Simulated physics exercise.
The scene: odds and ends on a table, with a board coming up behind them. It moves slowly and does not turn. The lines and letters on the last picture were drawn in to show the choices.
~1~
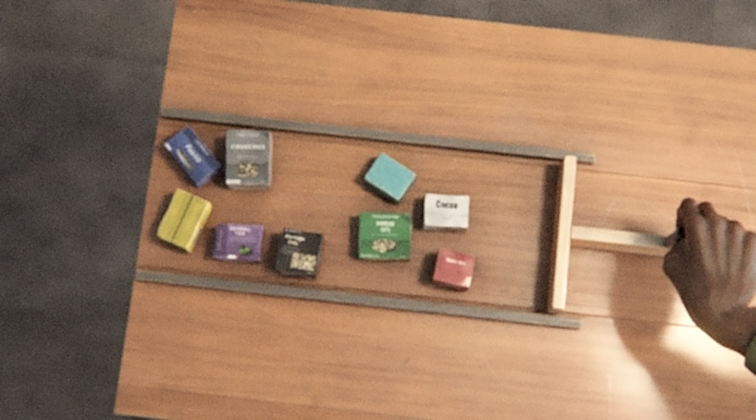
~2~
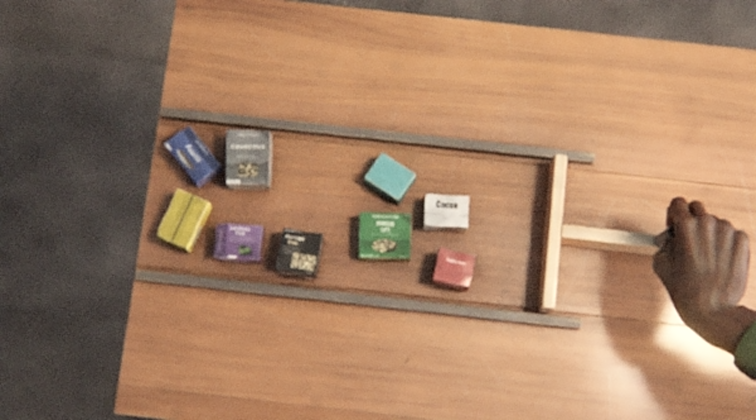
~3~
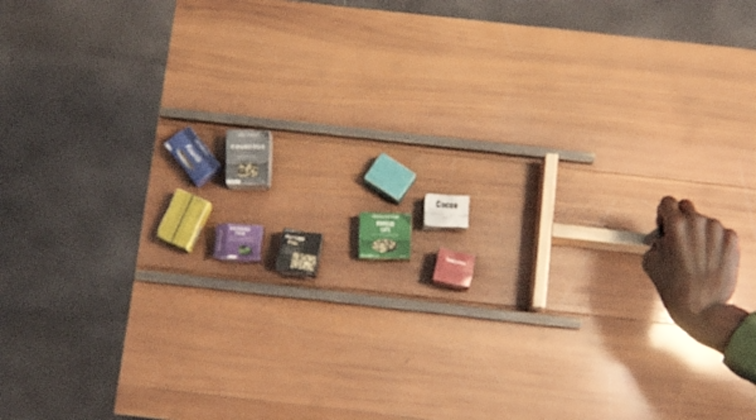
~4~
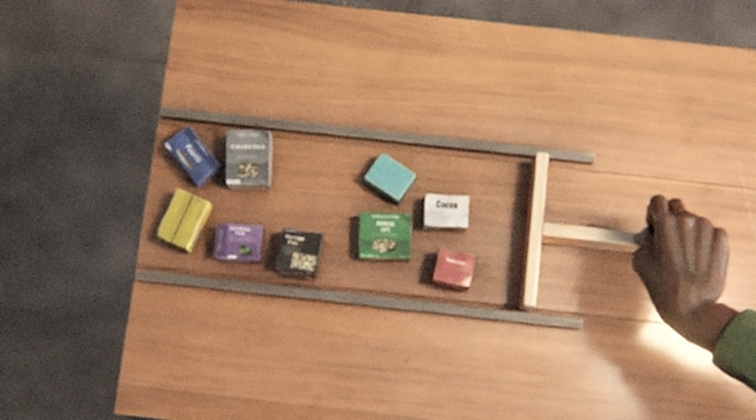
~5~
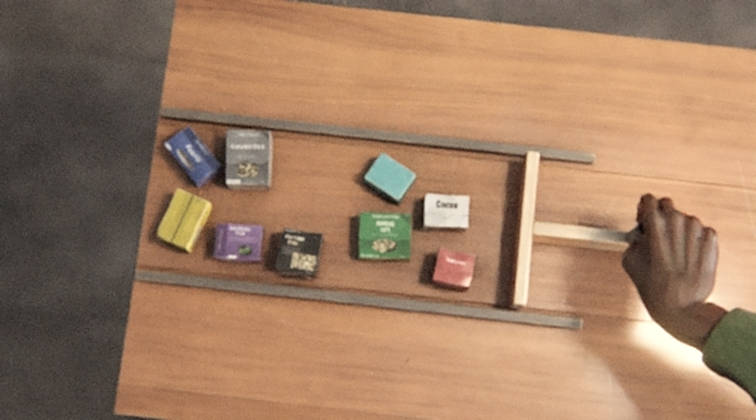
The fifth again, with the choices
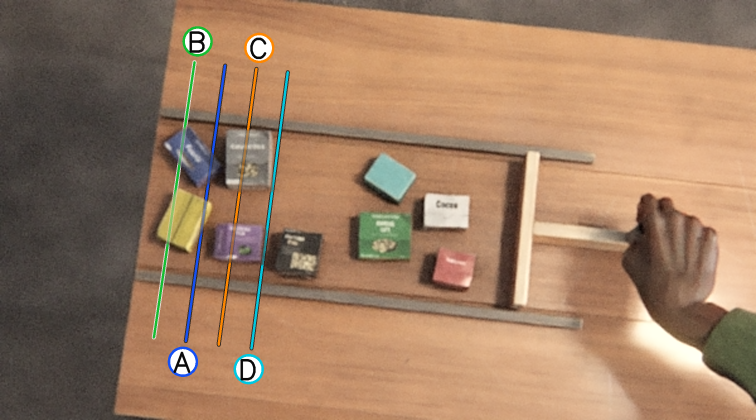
A hand gripping a handle slowly pushed a wooden board straight to the left between two rails on a table, closing some of the gap to the small colourful boxes and packets, which stayed still.
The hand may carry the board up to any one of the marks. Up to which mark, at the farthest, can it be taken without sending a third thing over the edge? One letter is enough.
At D, and not beyond.
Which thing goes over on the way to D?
The purple packet.
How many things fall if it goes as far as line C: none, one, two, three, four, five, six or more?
By then, four.
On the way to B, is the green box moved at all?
Yes.
On the copy, A at (206, 200); B at (175, 197); C at (238, 204); D at (270, 207).
On D. First, board (434, 217); red box (403, 265); turquoise block (376, 172).
Then, board (341, 207); yellow box (151, 210); purple packet (176, 243).
Finally, board (272, 199); purple packet over the edge; yellow box (145, 207); one fallen.
By contrast, A drops six; B drops six; C drops four.
